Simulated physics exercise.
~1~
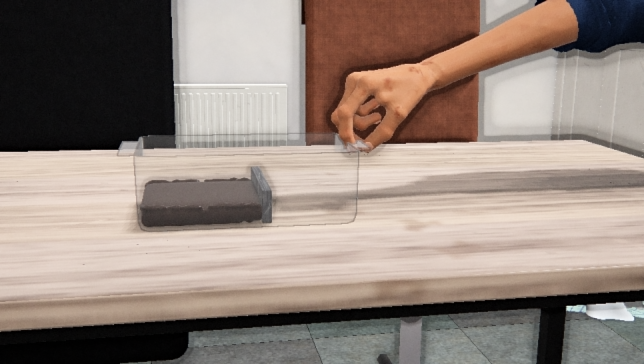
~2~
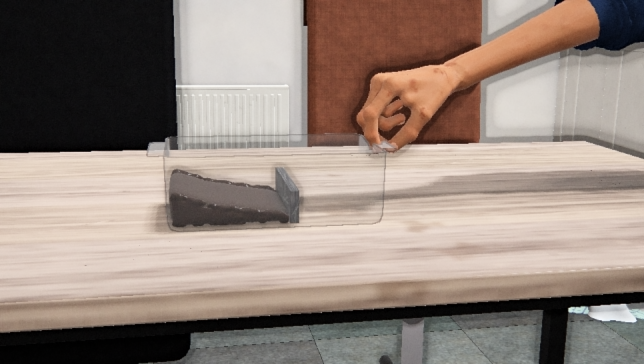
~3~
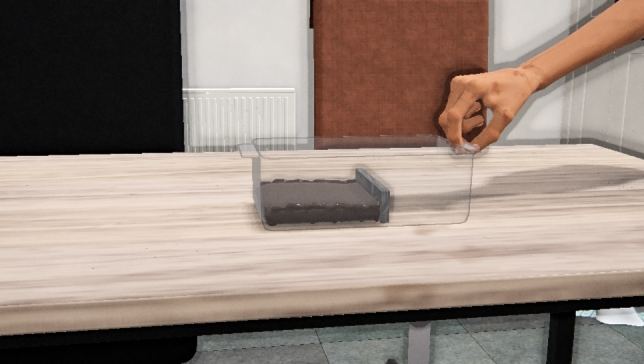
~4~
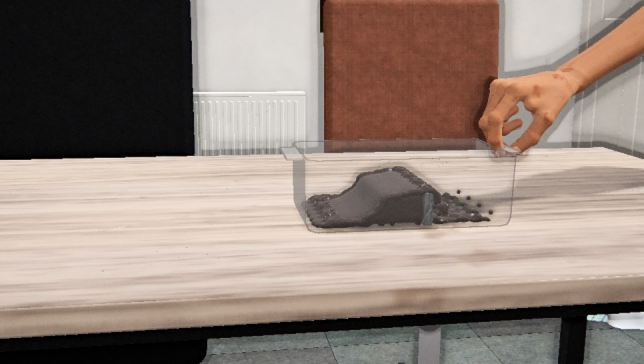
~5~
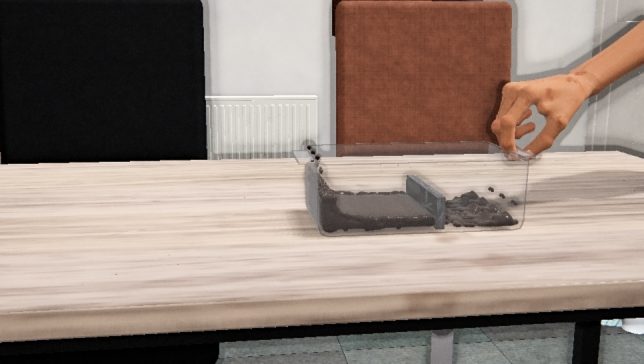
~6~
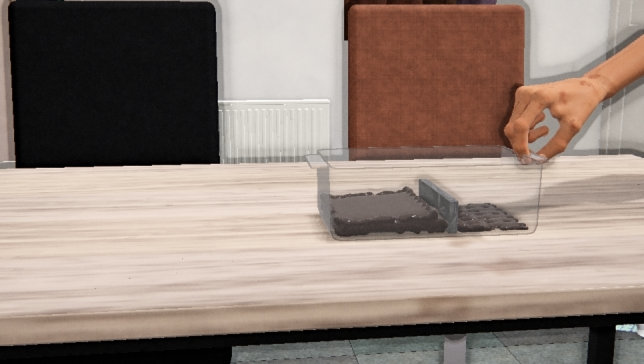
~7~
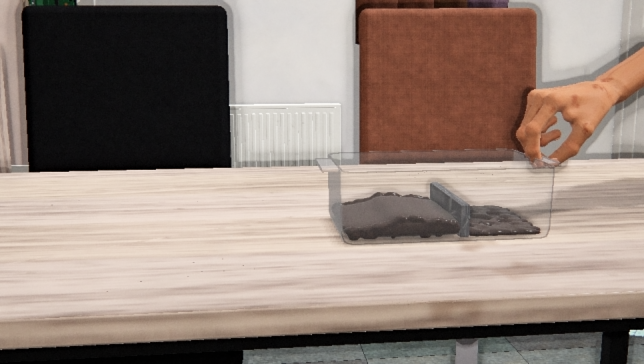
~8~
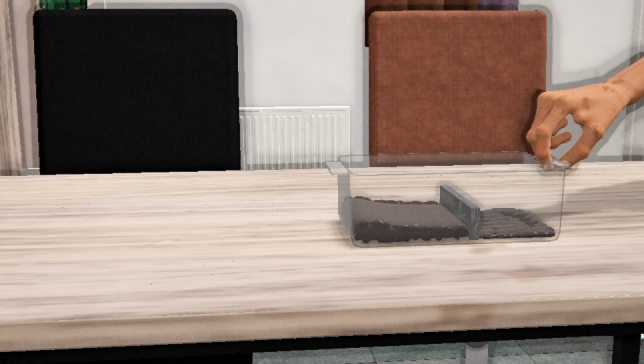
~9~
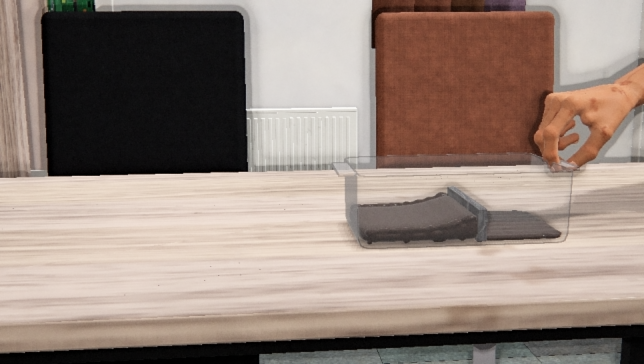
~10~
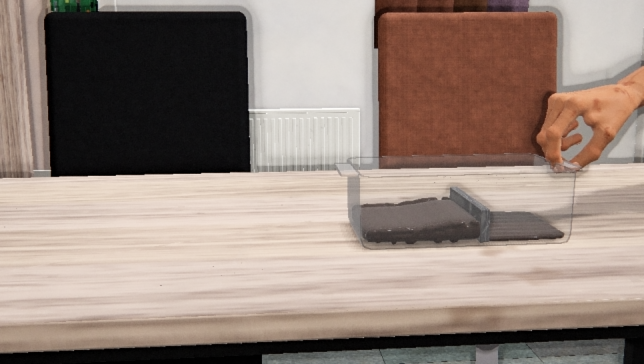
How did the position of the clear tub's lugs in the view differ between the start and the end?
At the start the lugs were left of the middle of the view, around the radiator. By the end they were right of the middle, near the brown panel and slightly lower in the view.
